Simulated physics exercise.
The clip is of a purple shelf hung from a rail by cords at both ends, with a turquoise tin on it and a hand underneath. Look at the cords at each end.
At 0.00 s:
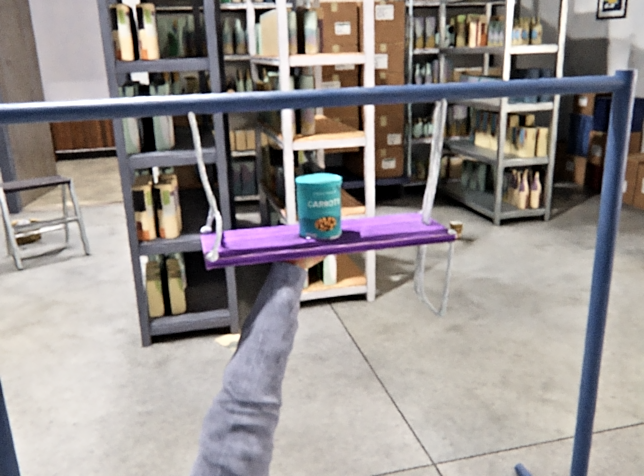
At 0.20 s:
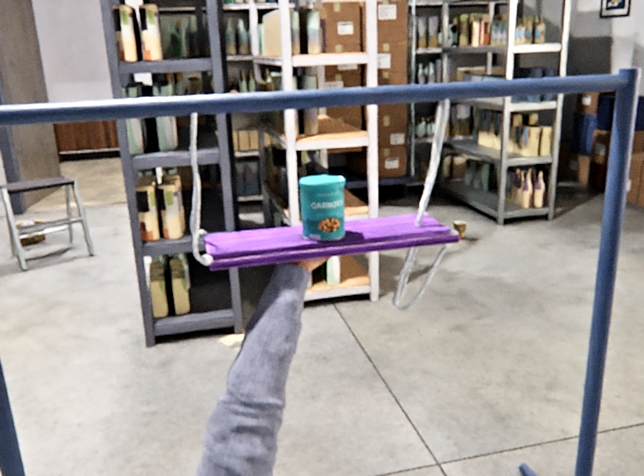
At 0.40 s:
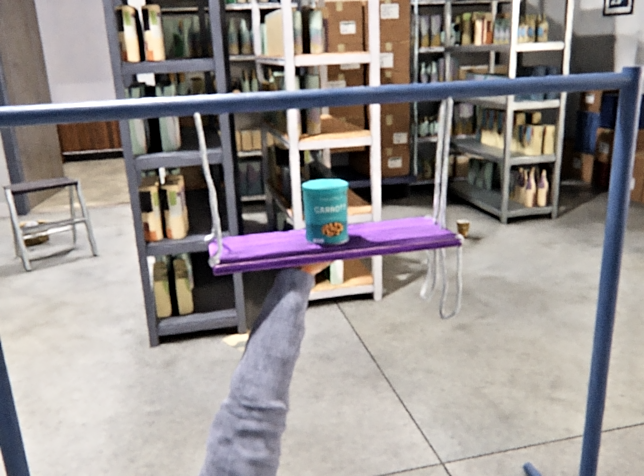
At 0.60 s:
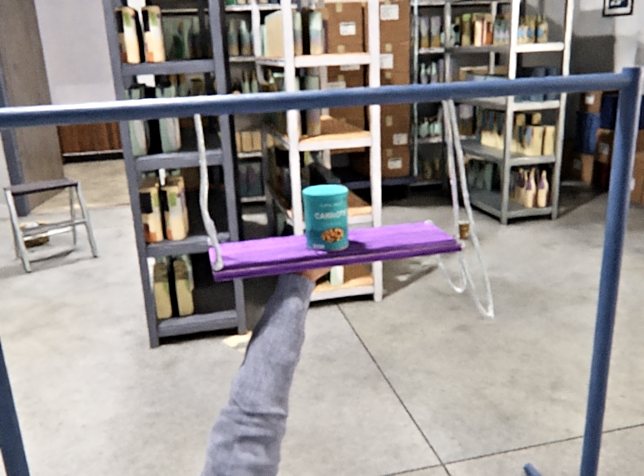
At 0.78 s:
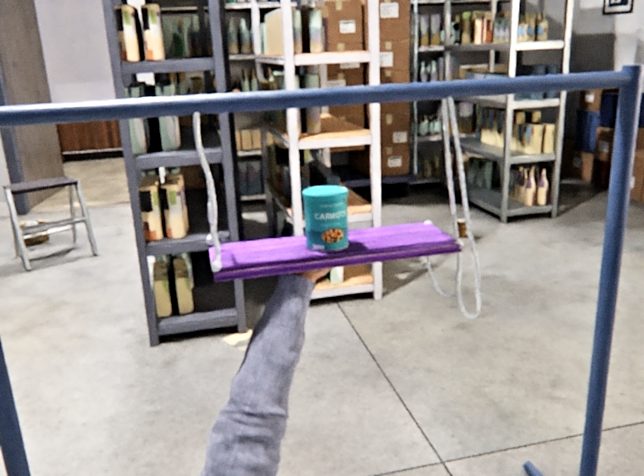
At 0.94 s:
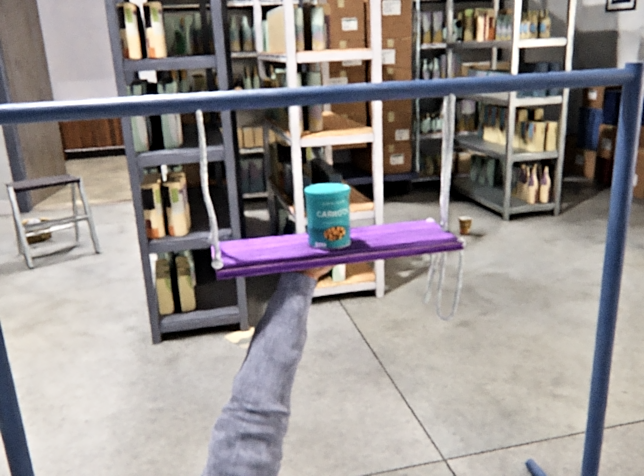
At first, a hand reaches up under a purple shelf hung by cords from a blue rail, with a turquoise tin standing on top. The shelf shifts slightly and the cords sway, the loose loop at the right swinging inward, then outward, then back beneath the shelf's end, while the tin stays upright.
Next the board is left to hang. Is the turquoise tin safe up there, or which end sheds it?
In the end the turquoise tin is shed rightwards.
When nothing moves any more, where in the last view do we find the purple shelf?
Around (299, 333).
By 1.34 s, board tipped 39° down to the right; tin falling near (400, 353).
By 1.88 s, board tipped 53° down to the right; tin on the floor.
By 2.42 s, board tipped 44° down to the right; tin on the floor.
When it is over, board tipped 49° down to the right; tin on the floor. The turquoise tin goes off on the right.
